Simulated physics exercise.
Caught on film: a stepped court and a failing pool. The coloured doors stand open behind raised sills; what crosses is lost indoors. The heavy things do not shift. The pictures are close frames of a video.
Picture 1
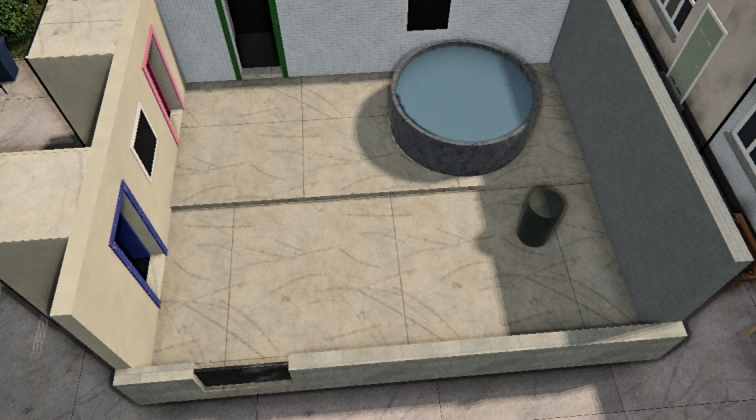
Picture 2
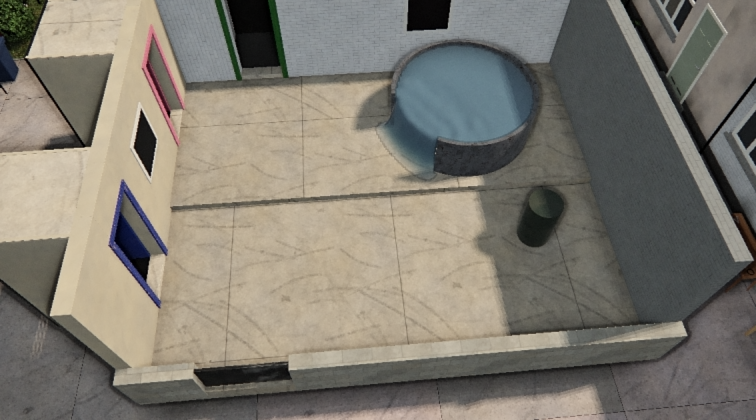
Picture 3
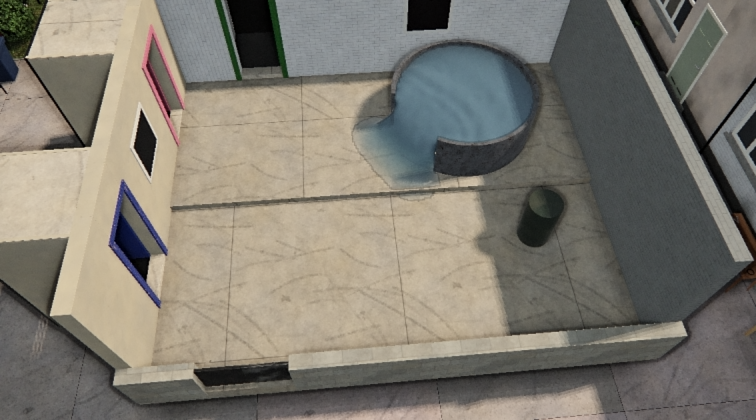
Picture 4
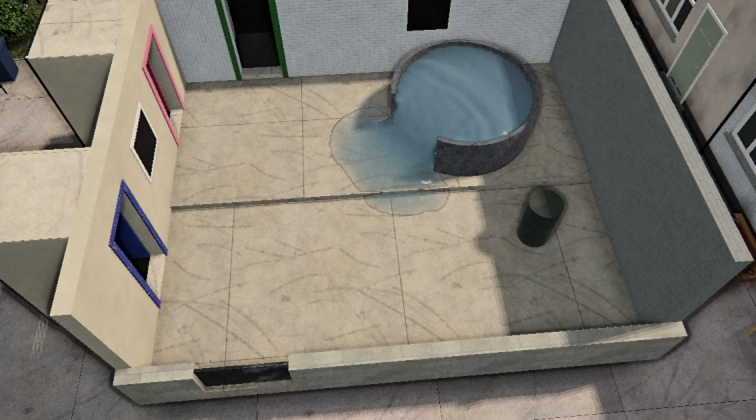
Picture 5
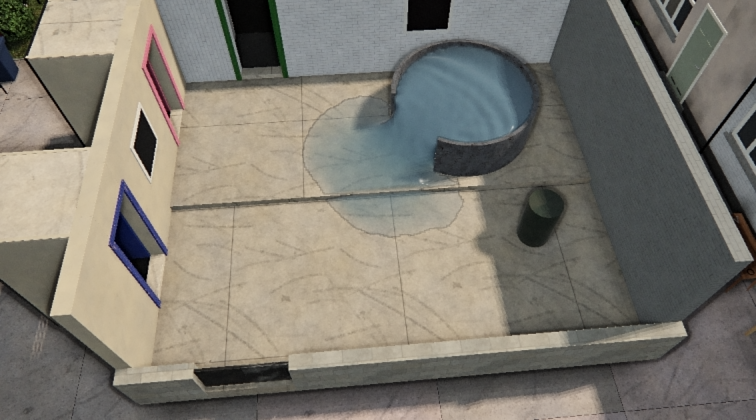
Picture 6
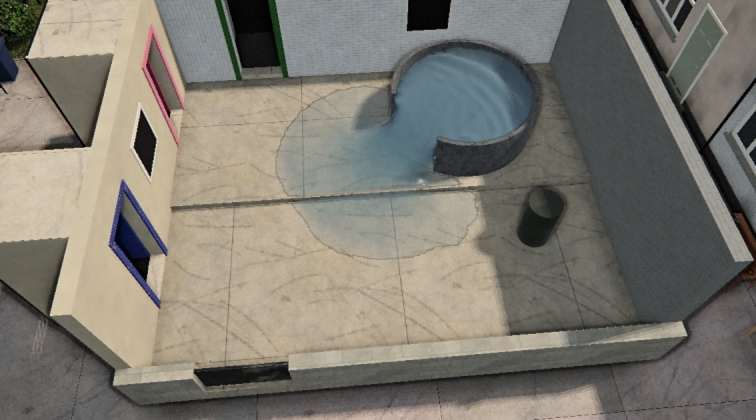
Water burst through a gap in the lower left side of the round grey tank and spread across the pale paved court, then crossed the step line and widened in a thin, rounded sheet.
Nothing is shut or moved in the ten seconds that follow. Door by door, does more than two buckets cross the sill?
One by one: The blue door takes more than that; the green door stays under that; the pink door takes more than that.
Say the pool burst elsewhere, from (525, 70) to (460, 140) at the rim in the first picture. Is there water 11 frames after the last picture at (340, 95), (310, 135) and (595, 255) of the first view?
In that order: Dry, no water, flooded.
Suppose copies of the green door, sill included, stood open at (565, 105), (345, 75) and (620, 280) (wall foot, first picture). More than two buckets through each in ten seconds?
In that order: Holds, stays under, is over.
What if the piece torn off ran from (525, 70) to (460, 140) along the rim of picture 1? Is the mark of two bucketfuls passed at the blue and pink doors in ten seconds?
One by one: The blue door is over; the pink door keeps below it.
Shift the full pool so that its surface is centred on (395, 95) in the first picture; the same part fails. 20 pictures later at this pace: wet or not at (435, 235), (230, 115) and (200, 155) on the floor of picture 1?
As listed: Dry, awash, flooded.
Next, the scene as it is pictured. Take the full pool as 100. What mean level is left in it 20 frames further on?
I make it 40 per cent.
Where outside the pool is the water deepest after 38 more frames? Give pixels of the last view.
Roughly at (287, 203).
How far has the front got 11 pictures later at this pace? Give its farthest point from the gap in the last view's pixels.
Around (150, 382).
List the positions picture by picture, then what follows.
The first picture shows still water in the round tank at (464, 92).
In the second picture, the front is at (384, 124), out from the gap at (407, 139).
In the third picture, the front is at (358, 128), out from the gap at (407, 142).
In the fourth picture, water pours out at (407, 143) and has run to (335, 134).
In the fifth picture, the front is at (307, 161), out from the gap at (407, 143).
In the sixth picture, the front is at (280, 170), out from the gap at (407, 143).
A moment on, water covers 50 % of the floor; the blue door not reached, the green door not reached, the pink door not reached.
Next, water covers 60 % of the floor; the blue door over two buckets in, the green door wet at the sill, nothing in, the pink door under two buckets in.
Then, water covers 65 % of the floor; the blue door far over two buckets in, the green door wet at the sill, nothing in, the pink door far over two buckets in.
Later, water covers 75 % of the floor; the blue door far over two buckets in, the green door wet at the sill, nothing in, the pink door far over two buckets in.
In the end, water covers 90 % of the floor; the blue door far over two buckets in, the green door wet at the sill, nothing in, the pink door far over two buckets in.
